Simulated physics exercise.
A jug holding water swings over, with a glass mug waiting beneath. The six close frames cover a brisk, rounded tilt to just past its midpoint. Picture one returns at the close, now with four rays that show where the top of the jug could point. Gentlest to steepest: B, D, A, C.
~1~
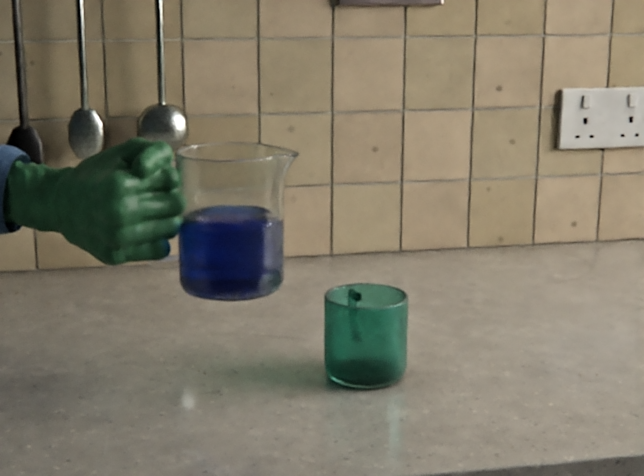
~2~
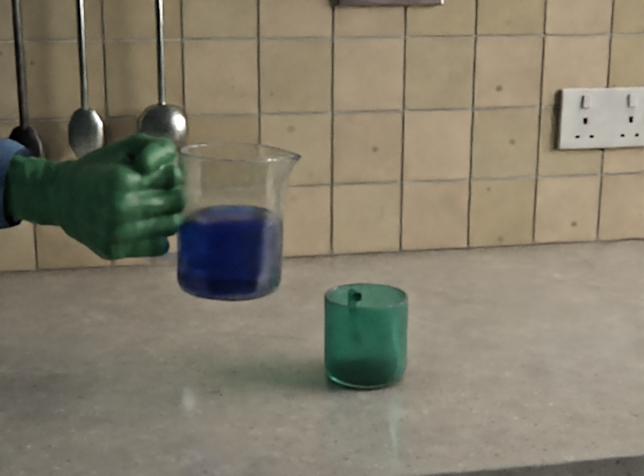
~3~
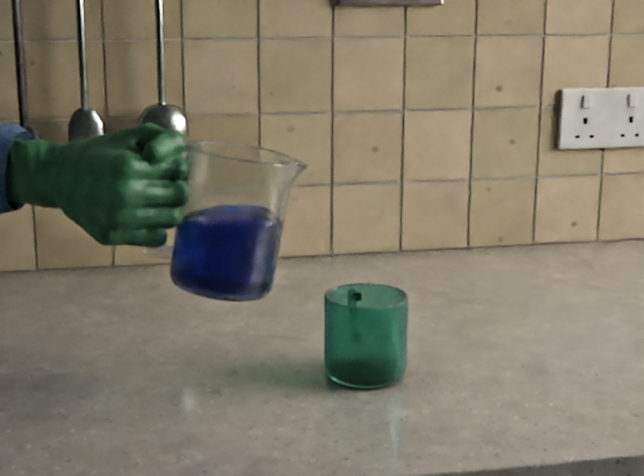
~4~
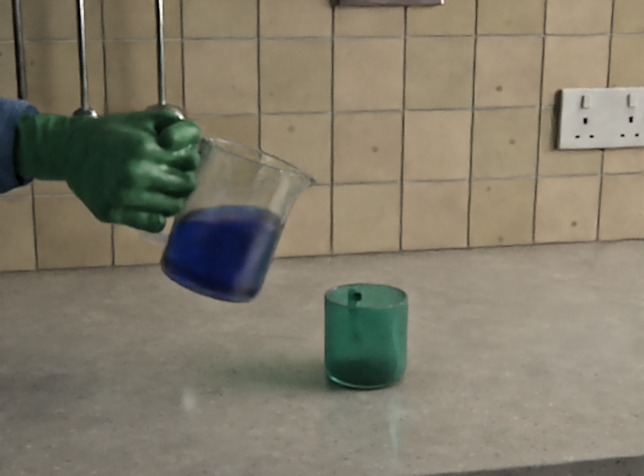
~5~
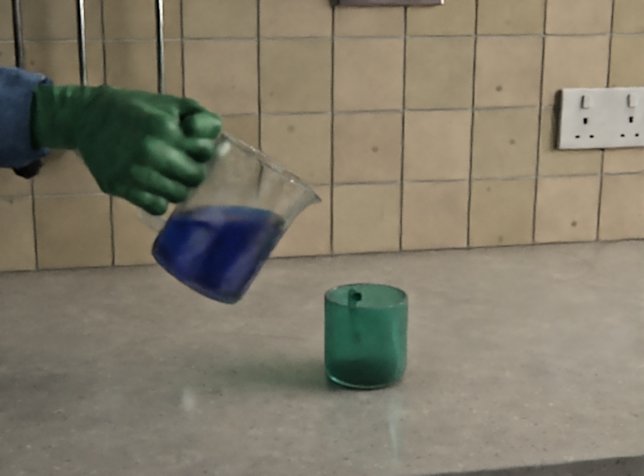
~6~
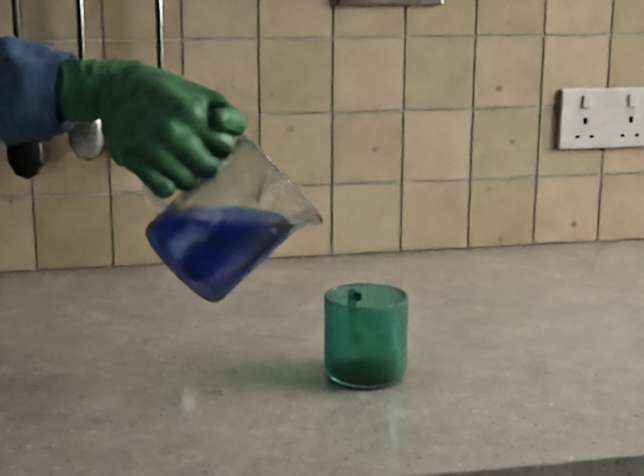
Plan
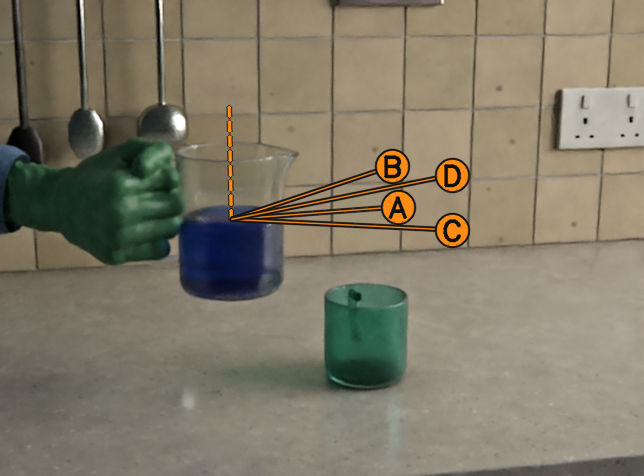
A green-gloved hand steadily tilts a clear jug of blue liquid rightward above a green glass.
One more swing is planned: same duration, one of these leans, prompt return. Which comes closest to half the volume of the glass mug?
Best: B.
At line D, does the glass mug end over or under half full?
Over half.
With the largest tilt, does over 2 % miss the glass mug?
Yes.
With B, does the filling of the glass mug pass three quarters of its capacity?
No, it does not.
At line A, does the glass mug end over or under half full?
Over.
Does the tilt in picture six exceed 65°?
No, it does not.
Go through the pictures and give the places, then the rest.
The first picture shows upright, lip at (296, 153); rim of the glass mug round (366, 295); nothing has left yet.
The second picture shows tipped about 2°, lip at (299, 156); nothing has left yet.
The third picture shows tipped about 10°, lip at (306, 164); nothing has left yet.
The fourth picture shows tipped about 20°, lip at (314, 179); nothing has left yet.
The fifth picture shows tipped about 34°, lip at (320, 198); nothing has left yet.
The sixth picture shows tipped about 48°, lip at (321, 220); nothing has left yet.
On the marked copy, A at (381, 208); B at (376, 171); C at (435, 229); D at (435, 178).
With A, the glass mug ends with about 78 % of what it can hold; 9 % of the water is spilt.
With B, the glass mug ends with about 50 % of what it can hold.
With C, the glass mug ends with about 65 % of what it can hold; 32 % of the water is spilt.
With D, the glass mug ends with about 71 % of what it can hold.
